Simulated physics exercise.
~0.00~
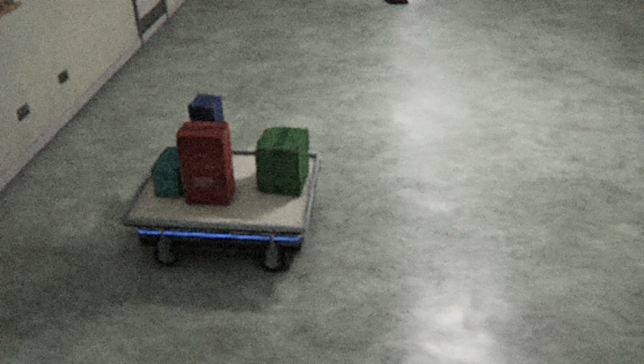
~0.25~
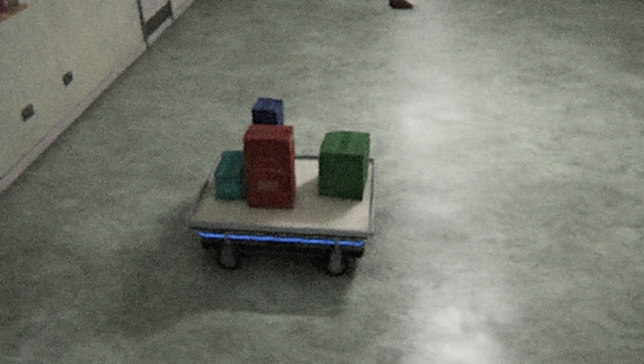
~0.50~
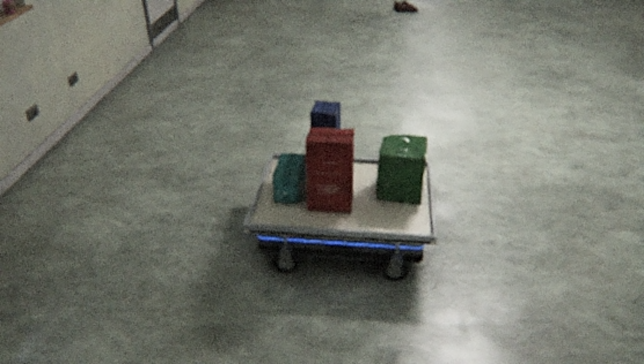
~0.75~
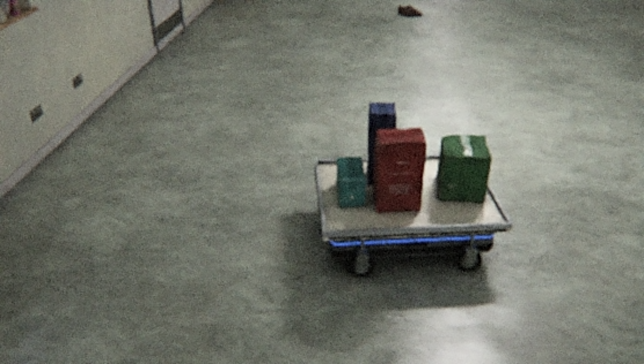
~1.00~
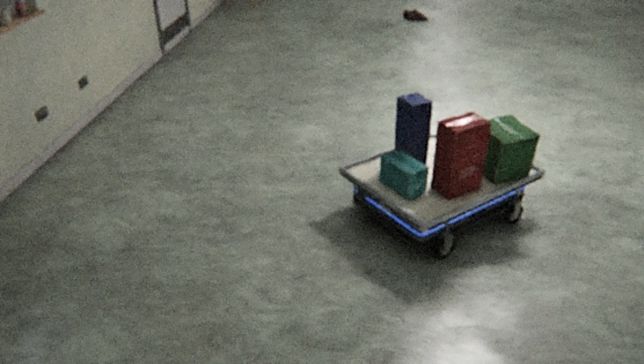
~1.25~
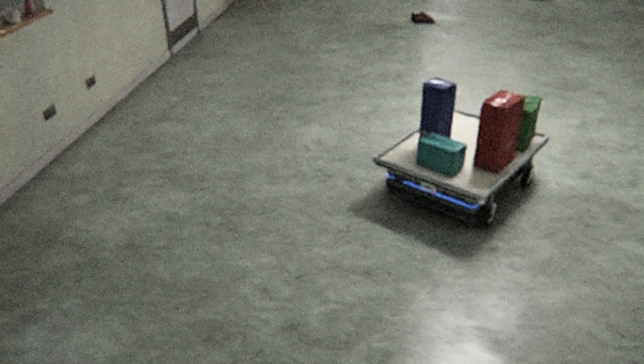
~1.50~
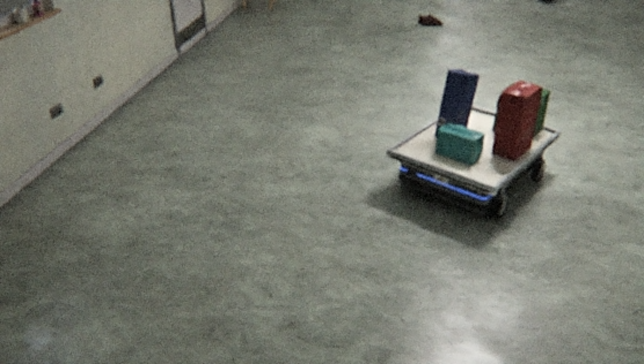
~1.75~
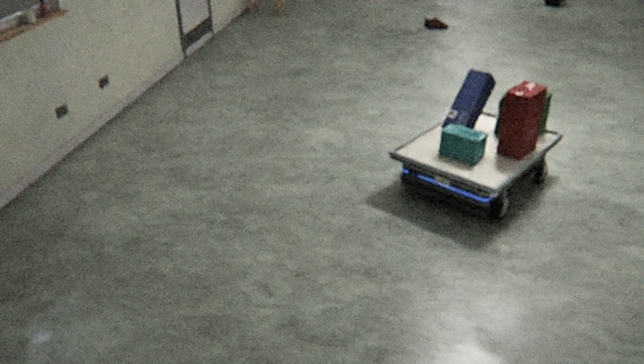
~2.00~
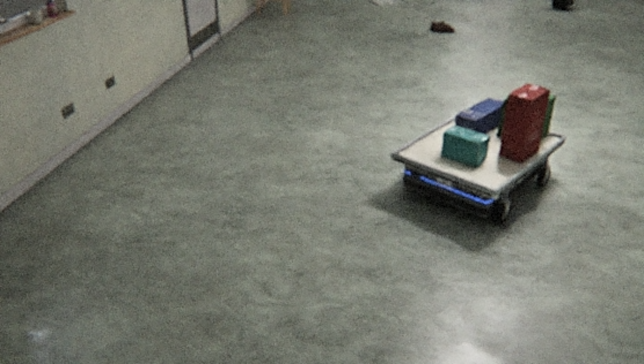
A small flat cart carrying four coloured blocks rolled rightward across a grey floor, then swung away toward the back and stopped, and the tall blue block leaned over and fell onto its side on the cart while the red one stayed upright.
